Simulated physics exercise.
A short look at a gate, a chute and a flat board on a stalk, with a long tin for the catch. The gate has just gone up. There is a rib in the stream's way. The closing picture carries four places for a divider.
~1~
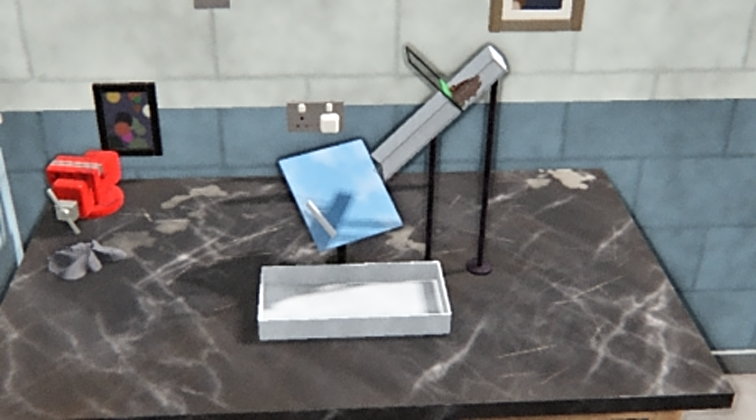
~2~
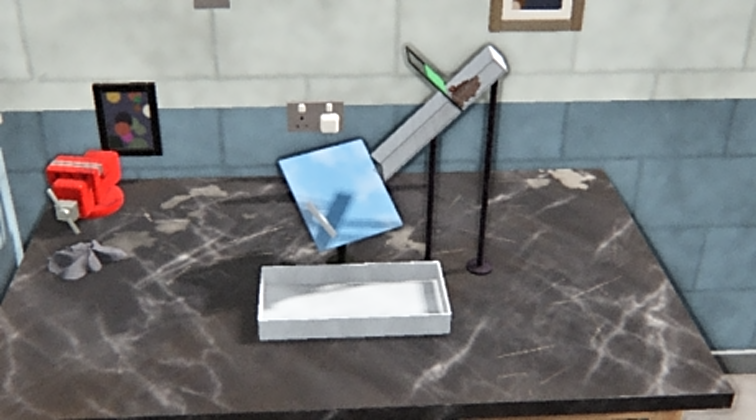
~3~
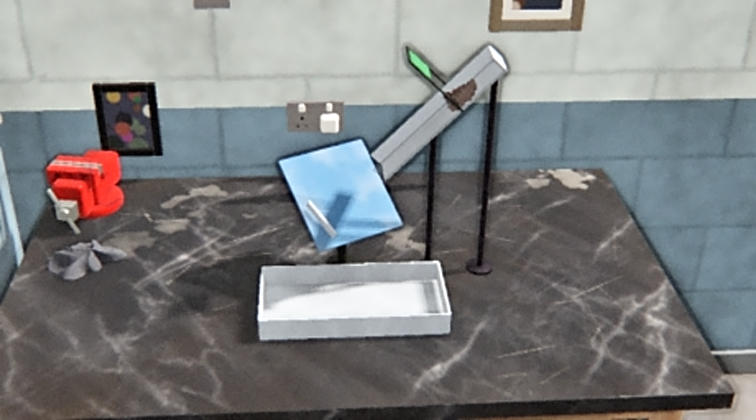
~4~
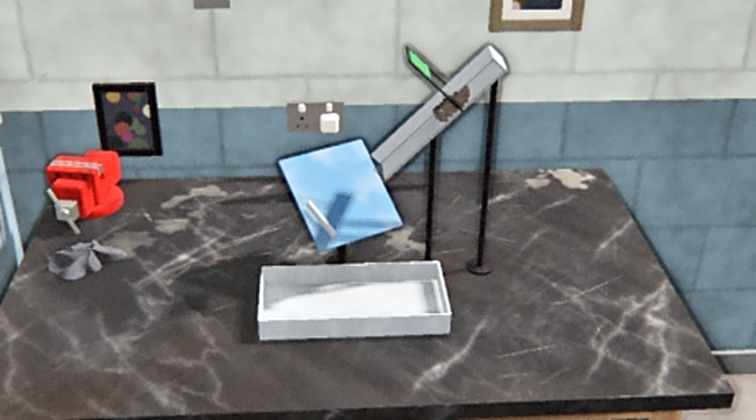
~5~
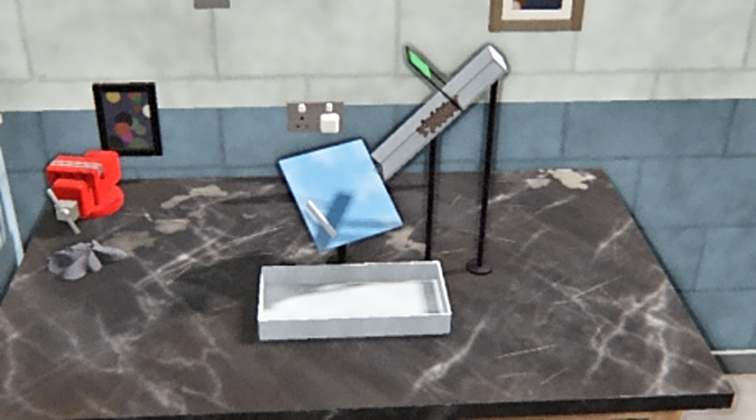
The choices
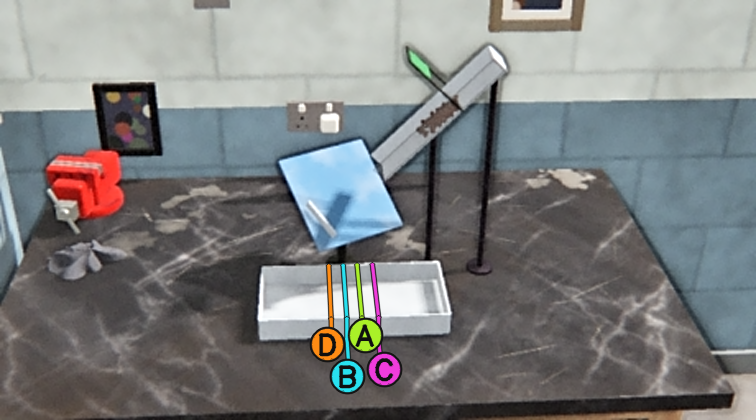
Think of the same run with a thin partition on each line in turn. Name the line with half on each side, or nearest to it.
Take A.
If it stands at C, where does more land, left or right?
More lands on the left.
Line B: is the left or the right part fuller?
The right side.
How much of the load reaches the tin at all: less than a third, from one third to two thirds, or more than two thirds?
It is more than two thirds.
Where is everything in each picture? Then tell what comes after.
Load behind the gate near (464, 88), flat chocolate drops; lip of the chute near (384, 173), sloping fairly steeply, in the first frame.
Middle of the board near (341, 193), tilted fairly steeply; middle of its low edge near (362, 238); of its high edge near (321, 150), in the second frame.
Front corners of the tin near (259, 320) and (450, 314), empty; front of the load near (449, 103), in the third frame.
Middle of the load near (450, 107); its front near (438, 116), close to a quarter of the way to the lip; rib from (309, 201) to (336, 234), in the fourth frame.
Middle of the load near (438, 118); its front near (419, 129), close to half of the way to the lip, in the fifth frame.
On the marked copy, line A crosses the front rim at (361, 317); line B crosses the front rim at (346, 317); line C crosses the front rim at (378, 316); line D crosses the front rim at (331, 318).
If A is chosen, of what is caught, close to half on the left of the divider, close to half on the right.
If B is chosen, of what is caught, a small share on the left of the divider, all but a few on the right.
If C is chosen, of what is caught, the bulk on the left of the divider, close to a quarter on the right.
If D is chosen, of what is caught, only a few on the left of the divider, all but a few on the right.
